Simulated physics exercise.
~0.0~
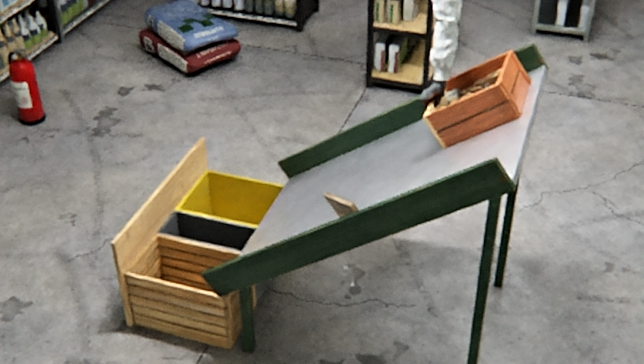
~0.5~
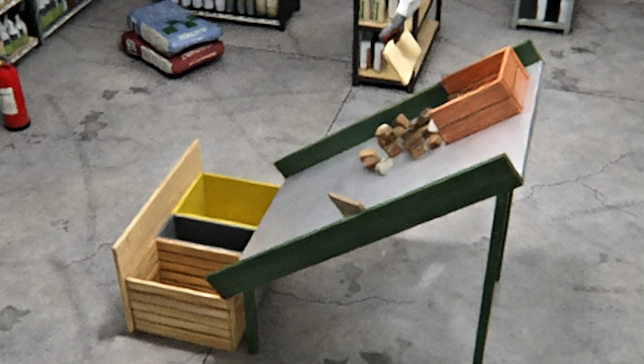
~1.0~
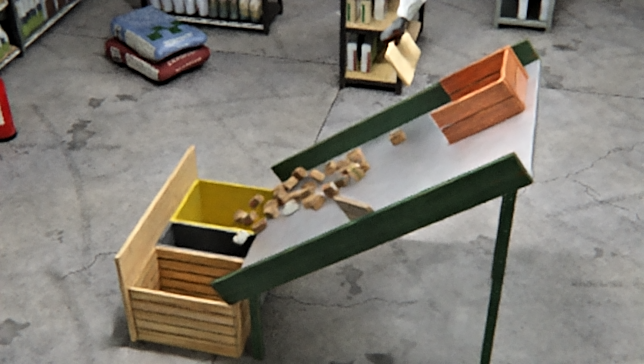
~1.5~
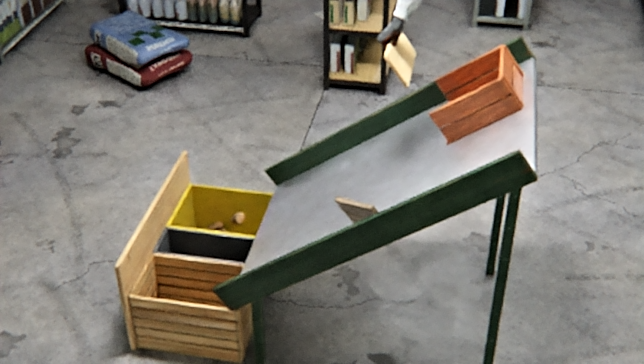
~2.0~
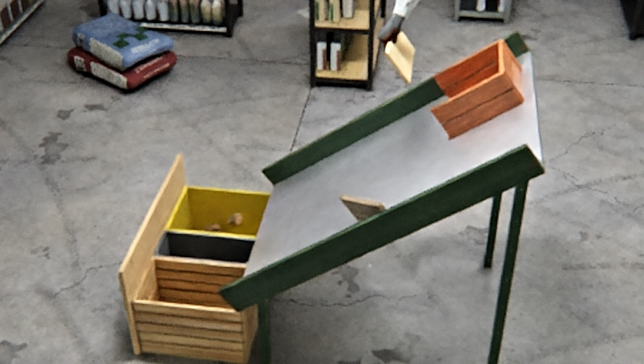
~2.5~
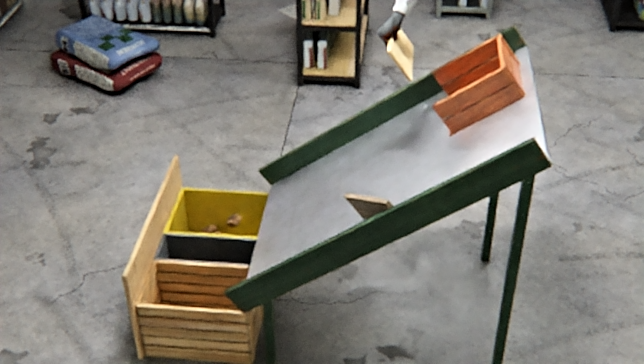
Small brown parcels tumble down a tilted table and drop mostly into the yellow tote.
